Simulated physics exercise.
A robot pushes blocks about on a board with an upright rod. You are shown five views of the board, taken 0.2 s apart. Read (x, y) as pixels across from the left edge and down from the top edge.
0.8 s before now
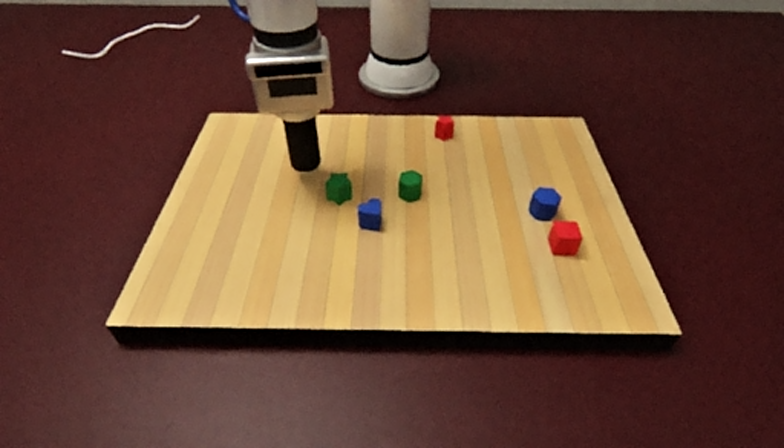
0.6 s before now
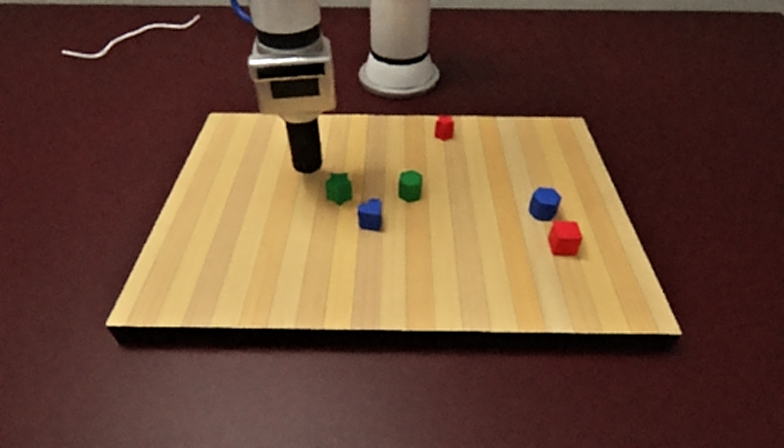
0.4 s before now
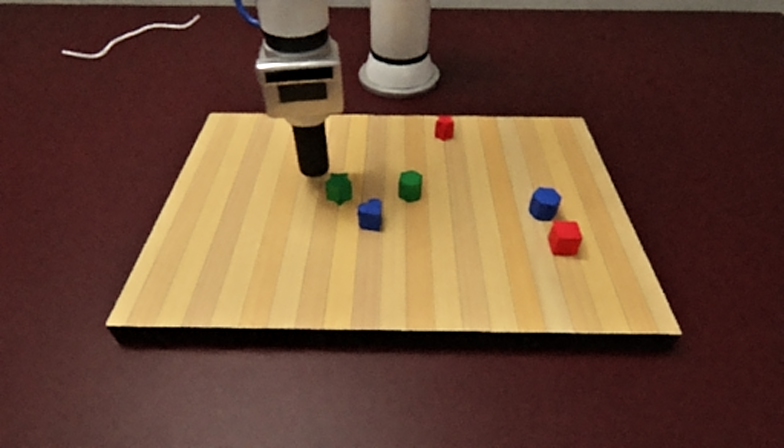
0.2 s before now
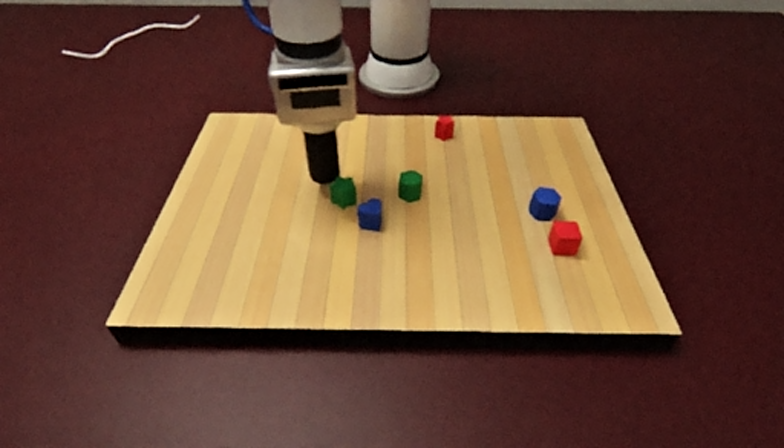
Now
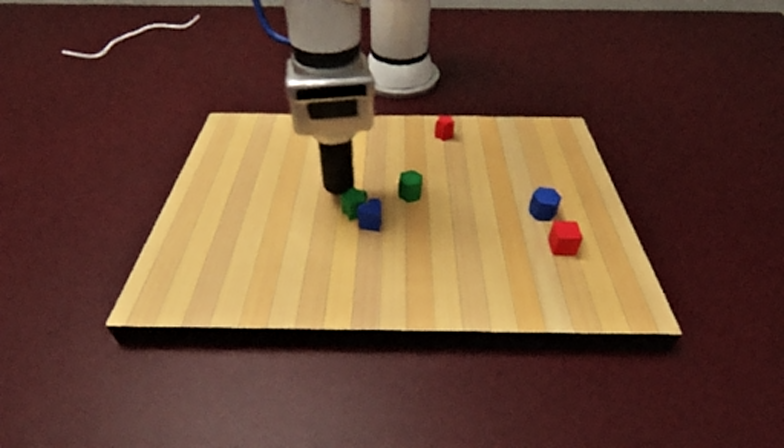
A robot arm's black rod moved right and toward the front of the wooden board, reached a green star-shaped block, and nudged it a short way up close to a blue block.
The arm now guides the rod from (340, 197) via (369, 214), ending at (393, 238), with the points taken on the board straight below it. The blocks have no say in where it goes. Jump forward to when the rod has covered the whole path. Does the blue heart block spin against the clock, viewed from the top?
Yes
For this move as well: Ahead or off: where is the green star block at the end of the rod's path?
By then it is in front of the rod.
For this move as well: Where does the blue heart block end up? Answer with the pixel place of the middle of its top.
Around (415, 254).
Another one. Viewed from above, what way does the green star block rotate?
My prediction: CW.
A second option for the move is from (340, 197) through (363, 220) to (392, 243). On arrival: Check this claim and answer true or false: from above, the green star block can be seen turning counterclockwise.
This is false.
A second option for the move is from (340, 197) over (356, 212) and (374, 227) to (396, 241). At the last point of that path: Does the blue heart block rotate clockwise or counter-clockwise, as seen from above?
Spins counterclockwise.
What follows on the original path. One third of the way, rod (360, 196); green star block (370, 208), turned 25° clockwise; blue heart block (382, 219), turned 20° anticlockwise.
Two thirds of the way, rod (378, 209); green star block (387, 223), turned 30° clockwise; blue heart block (399, 235), turned 15° anticlockwise.
At the end, rod (393, 226); green star block (401, 241), turned 35° clockwise; blue heart block (415, 254), turned 20° anticlockwise; green hexagon in place.
